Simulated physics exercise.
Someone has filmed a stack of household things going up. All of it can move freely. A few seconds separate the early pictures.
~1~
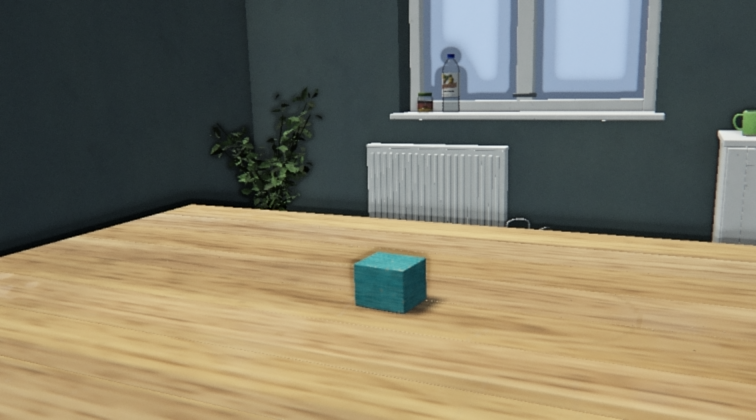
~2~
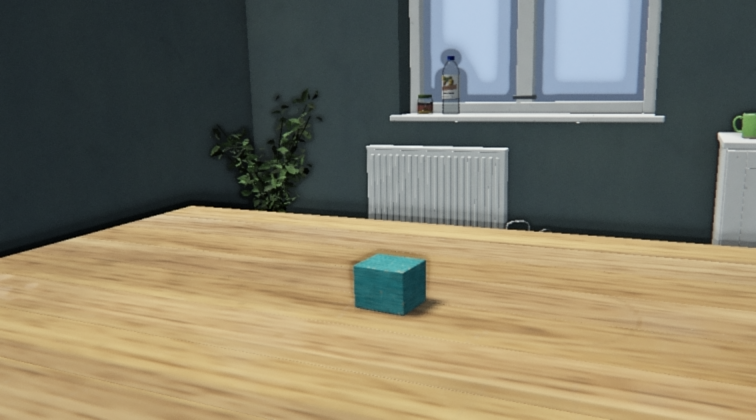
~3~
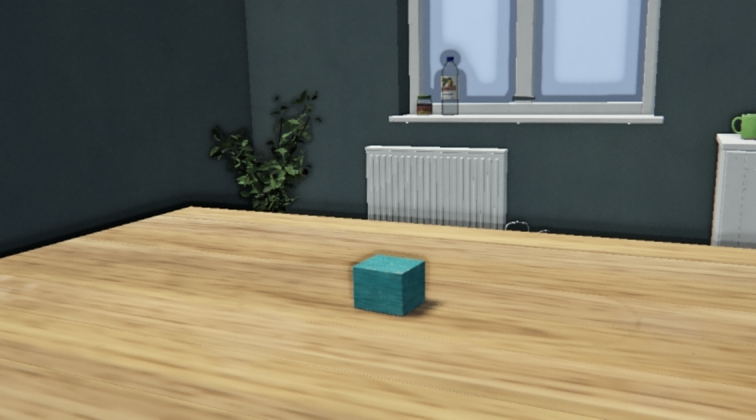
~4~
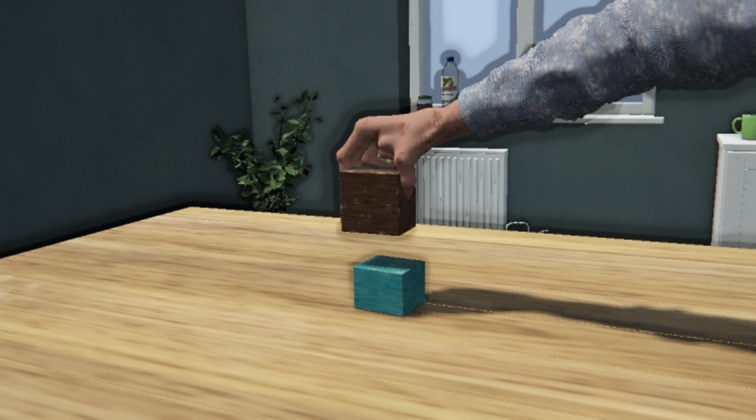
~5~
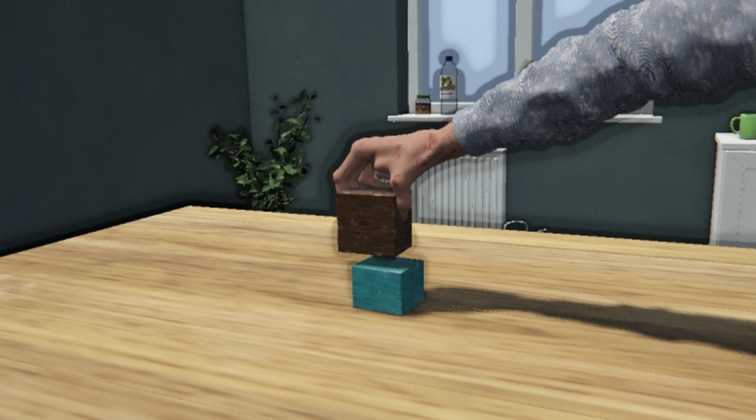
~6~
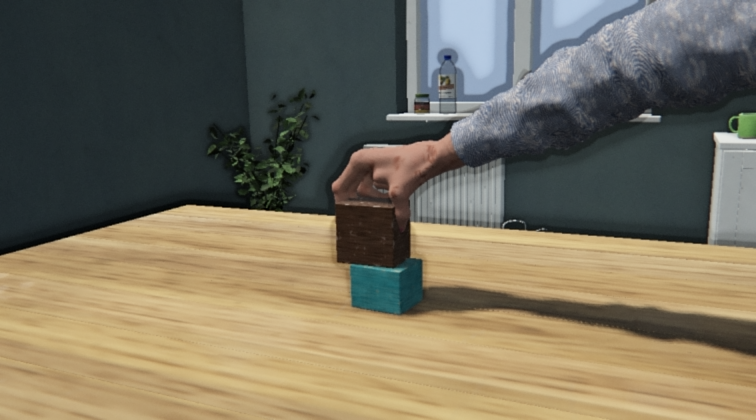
Hand lowering a brown block onto a small turquoise block sitting alone on a wooden table, fingers still gripping it.
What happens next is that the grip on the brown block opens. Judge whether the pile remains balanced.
Pretty sure the pile is stable there.
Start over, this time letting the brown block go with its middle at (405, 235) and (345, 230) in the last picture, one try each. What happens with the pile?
Stays standing, then topples over.
Then, 0.50 s later than the last frame, all is still.
Then, 1.00 s later than the last frame, brown block resting near (373, 231).
When it is over, both as before. End places, in pixels of the last picture, brown block near (373, 231). The pile keeps its balance.
